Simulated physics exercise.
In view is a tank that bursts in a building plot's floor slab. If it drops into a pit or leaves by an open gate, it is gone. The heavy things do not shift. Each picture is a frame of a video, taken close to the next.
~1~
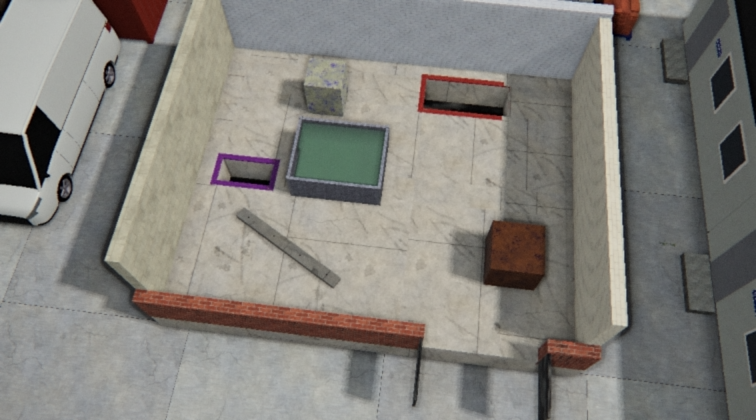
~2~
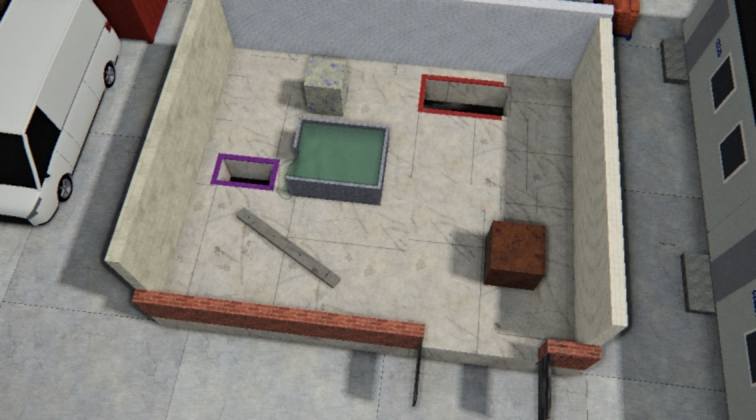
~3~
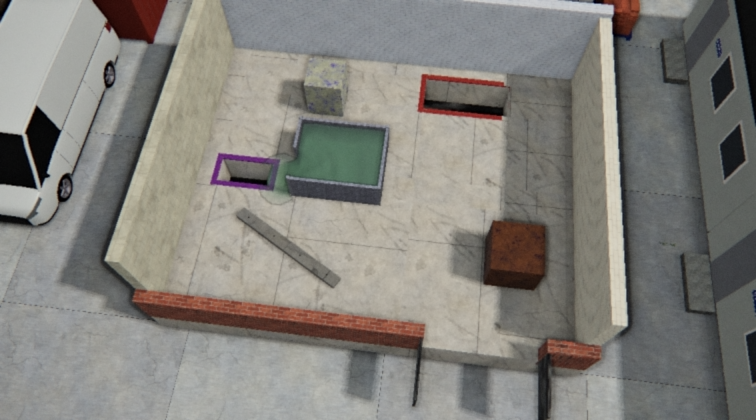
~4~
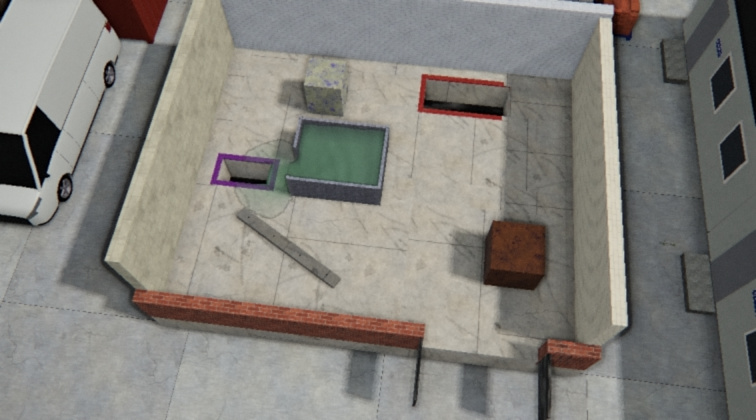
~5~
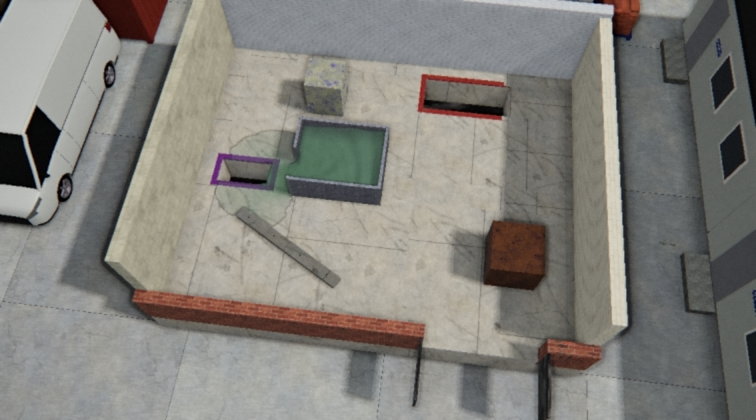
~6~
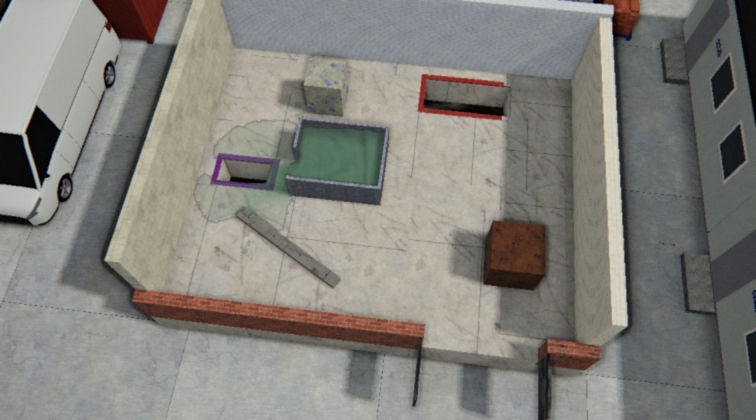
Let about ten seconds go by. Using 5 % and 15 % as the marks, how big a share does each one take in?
Shares taken in: Gate - under 5 %; red pit - under 5 %; purple pit - over 15 %.
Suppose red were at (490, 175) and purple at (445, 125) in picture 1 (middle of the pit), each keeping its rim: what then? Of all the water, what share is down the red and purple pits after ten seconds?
For red, 2 in a hundred; for purple, 4 in a hundred.
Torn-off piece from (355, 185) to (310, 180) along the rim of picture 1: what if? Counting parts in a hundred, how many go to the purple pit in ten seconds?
I'd estimate the purple pit takes around 15 percent.
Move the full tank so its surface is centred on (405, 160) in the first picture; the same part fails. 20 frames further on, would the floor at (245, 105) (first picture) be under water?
There: Awash.
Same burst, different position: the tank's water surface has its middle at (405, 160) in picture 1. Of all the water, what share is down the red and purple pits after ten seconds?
After ten seconds: Red pit around 4 percent, purple pit around 35 percent.
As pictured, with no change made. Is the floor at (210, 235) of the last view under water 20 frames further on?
Submerged.
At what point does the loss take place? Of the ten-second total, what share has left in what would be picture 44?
Some 85 per cent.
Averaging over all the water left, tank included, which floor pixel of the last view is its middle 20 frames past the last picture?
Close to (293, 183).
A moment on, water covers 10 % of the floor; the gate 0 %, the red pit 0 %, the purple pit 16 %.
Next, water covers 15 % of the floor; the gate 0 %, the red pit 0 %, the purple pit 24 %.
Then, water covers 20 % of the floor; the gate 0 %, the red pit 0 %, the purple pit 34 %.
Later, water covers 35 % of the floor; the gate 0 %, the red pit 0 %, the purple pit 45 %.
In the end, water covers 50 % of the floor; the gate 0 %, the red pit 0 %, the purple pit 52 %.
